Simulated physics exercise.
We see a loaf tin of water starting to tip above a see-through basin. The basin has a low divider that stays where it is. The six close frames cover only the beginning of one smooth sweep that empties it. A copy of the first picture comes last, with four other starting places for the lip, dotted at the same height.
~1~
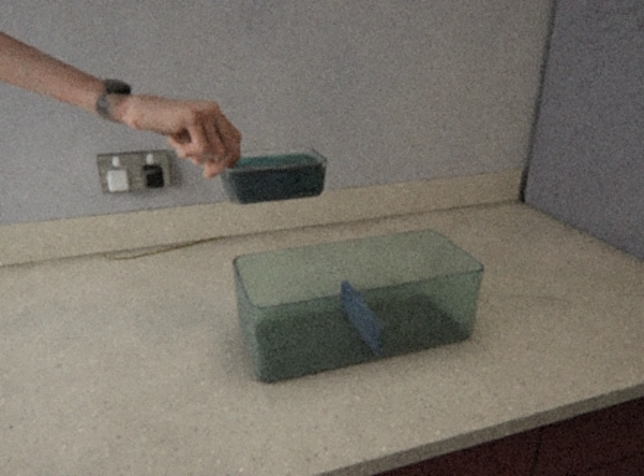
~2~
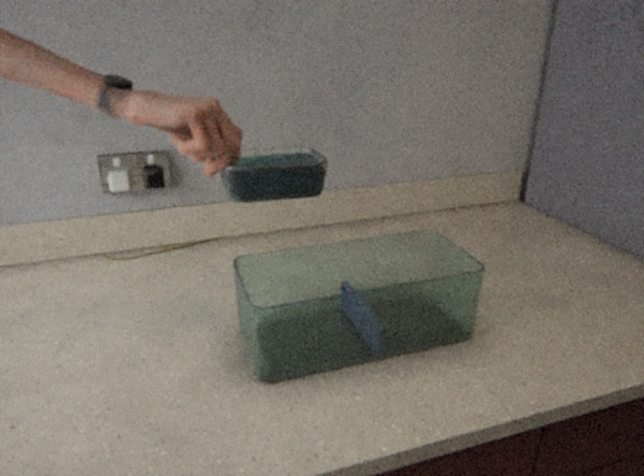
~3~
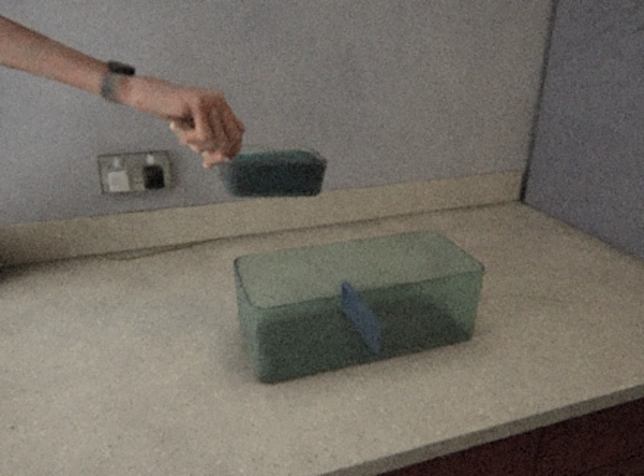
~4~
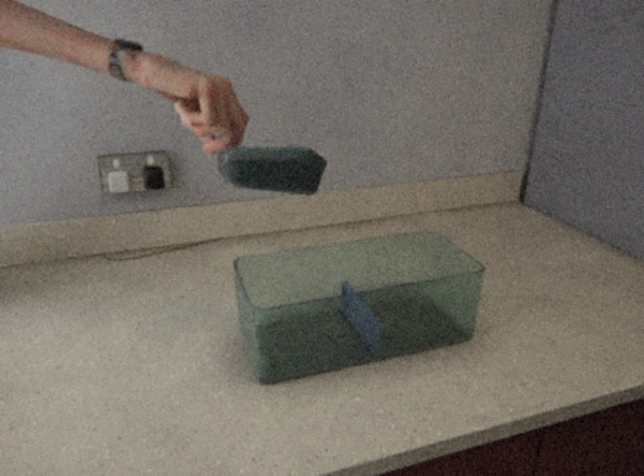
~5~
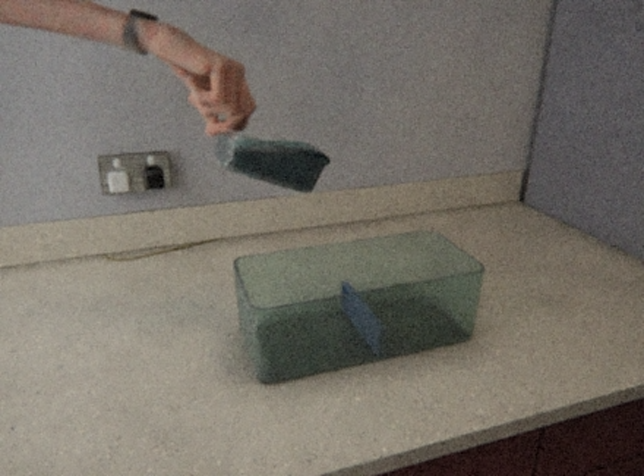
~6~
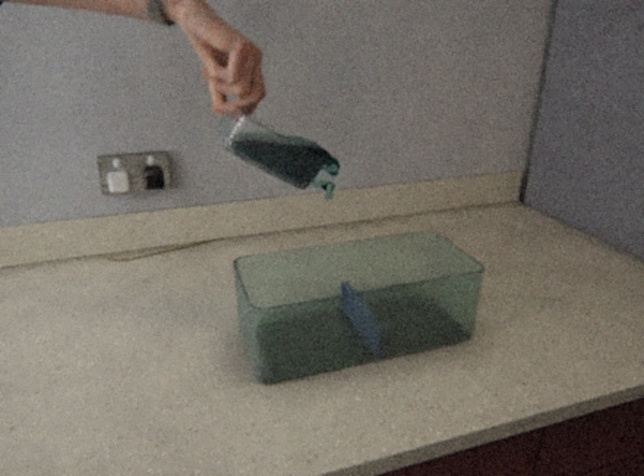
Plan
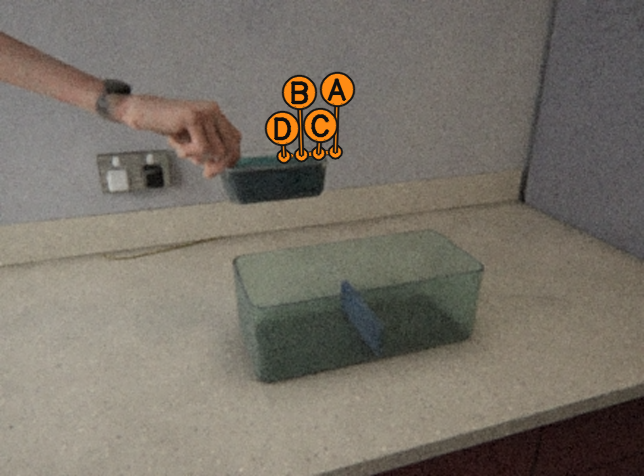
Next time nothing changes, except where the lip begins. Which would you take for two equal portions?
It is D.
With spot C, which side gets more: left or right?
More ends on the right.
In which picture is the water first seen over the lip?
In picture 5.
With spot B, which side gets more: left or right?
More ends on the right.
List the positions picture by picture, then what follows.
Upright, lip at (317, 153); basin from (256, 380) to (470, 334); top of the wall at (361, 302); nothing has left yet.
Upright, lip at (318, 153); nothing has left yet.
Tipped about 6°, lip at (318, 154); nothing has left yet.
Tipped about 13°, lip at (318, 154); nothing has left yet.
Tipped about 22°, lip at (318, 154); water is over the lip, down to (321, 159).
Tipped about 32°, lip at (318, 154); water is over the lip, down to (322, 192).
On the marked copy, A at (335, 152); B at (301, 154); C at (318, 153); D at (283, 156).
With A, about 7 % ends left of the wall and 91 % right of it; 3 % is lost outside.
With B, about 25 % ends left of the wall and 73 % right of it.
With C, about 16 % ends left of the wall and 82 % right of it.
With D, about 43 % ends left of the wall and 54 % right of it; 3 % is lost outside.
